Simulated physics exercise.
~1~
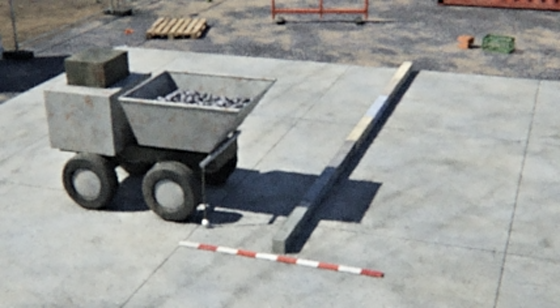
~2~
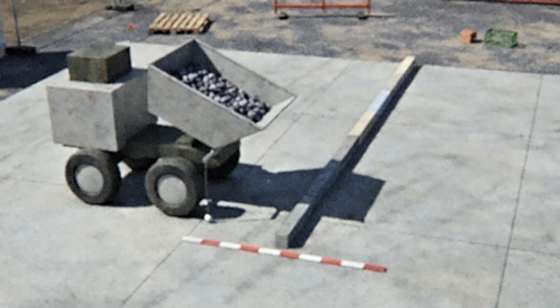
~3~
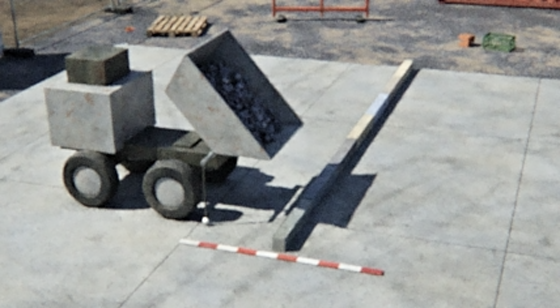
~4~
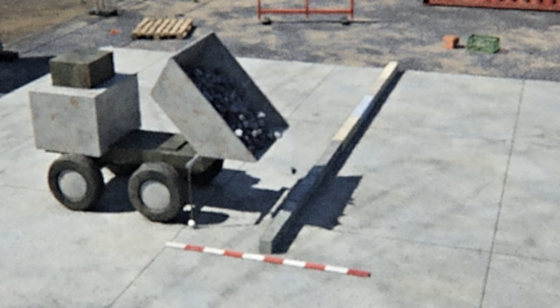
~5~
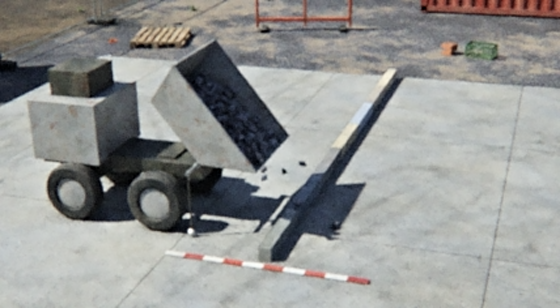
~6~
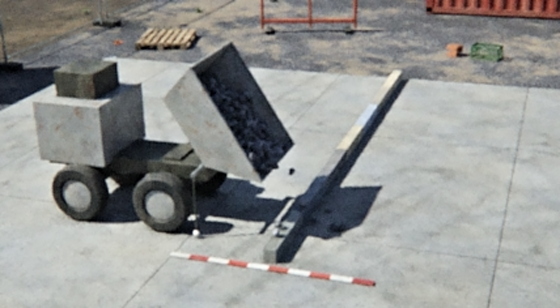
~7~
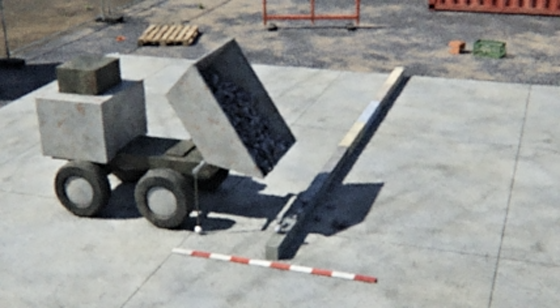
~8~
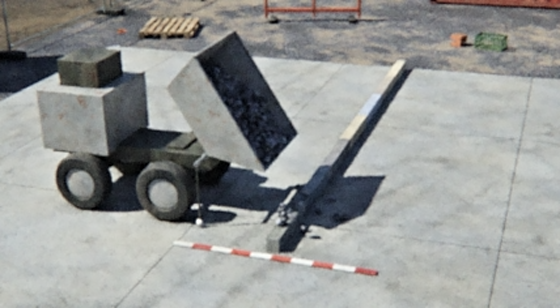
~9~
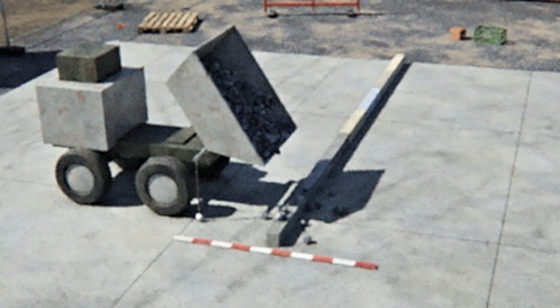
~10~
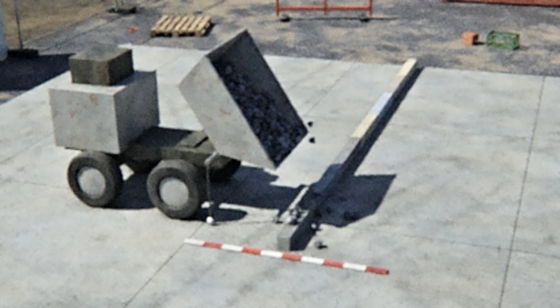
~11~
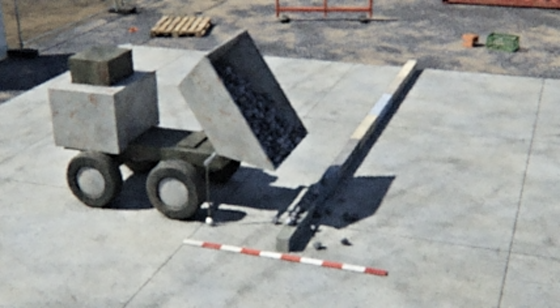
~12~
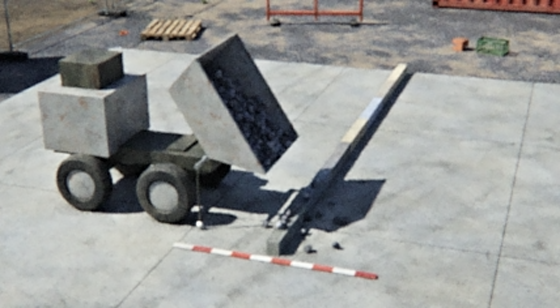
A small grey dumper with four dark wheels stands at the left on a sunlit concrete yard, seen from above by a gently swaying camera. Its skip holds dark, angular stones, a long low kerb runs diagonally to its right, and a red-and-white staff lies in front. The skip tips steeply towards the kerb, pauses briefly, then tilts a little further. A few stones tumble from its lower edge, some landing around the kerb and a few rolling just beyond it. The skip stays raised, with nearly all the stones still inside.
